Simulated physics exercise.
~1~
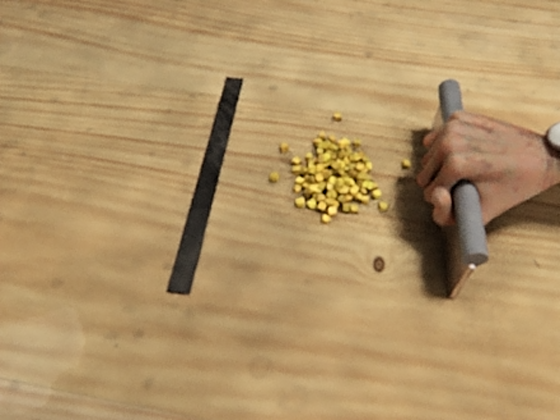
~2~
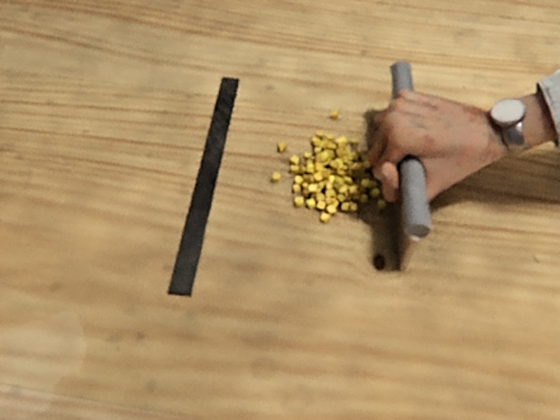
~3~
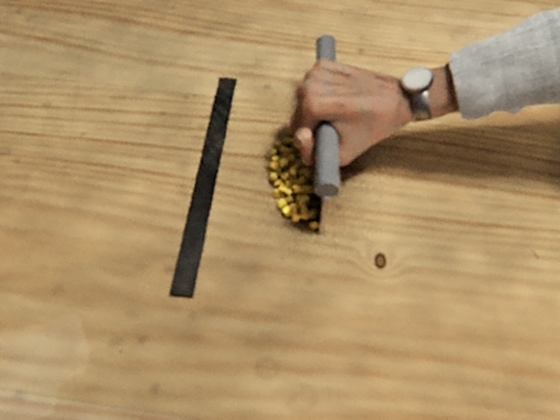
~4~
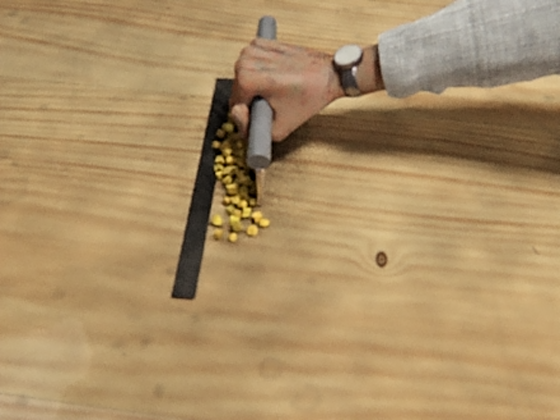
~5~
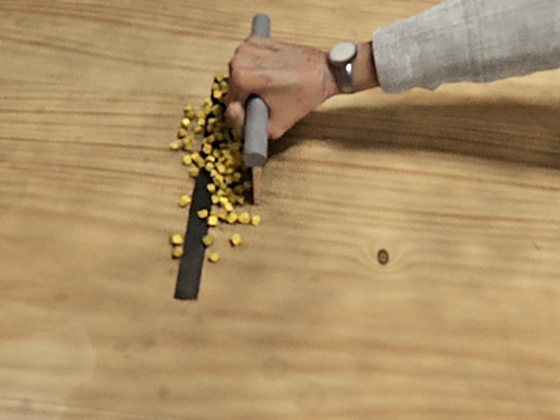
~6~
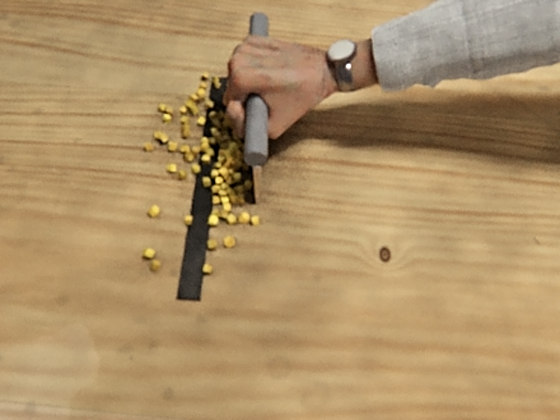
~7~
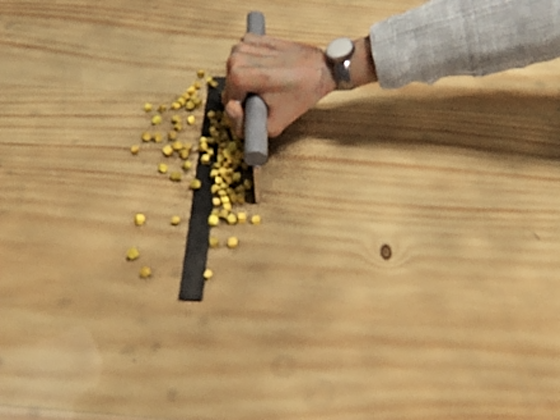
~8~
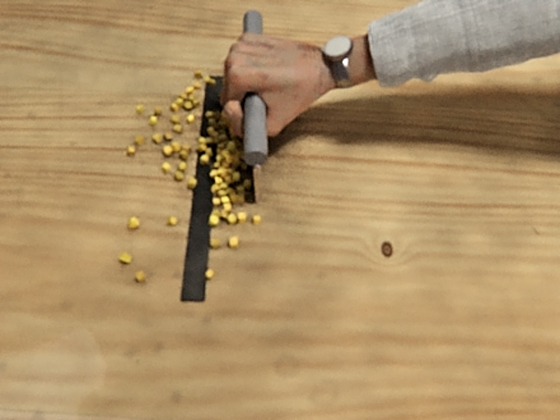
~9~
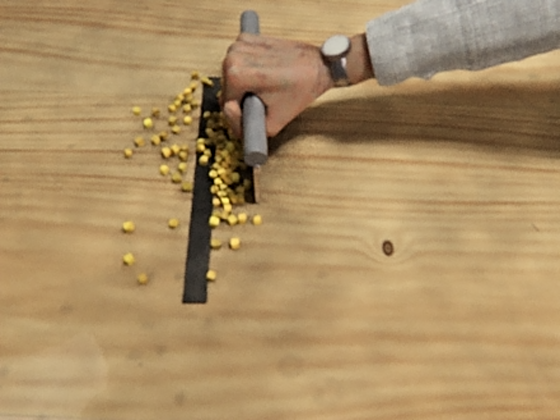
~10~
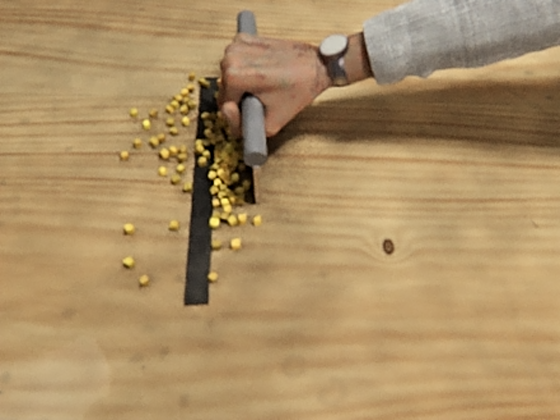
A pale wooden tabletop is seen from above at a slant, the view drifting very slightly. A black strip lies left of centre, a loose pile of small yellow cheese cubes sits in the middle, and a hand wearing a watch grips a grey-handled scraper on the right. The hand pushes the scraper left, gathering the cubes and sweeping them up to the strip. The scraper stops there, and many cubes spill over and scatter beyond. They come to rest with some on the strip, others to its left, and the rest bunched by the blade.
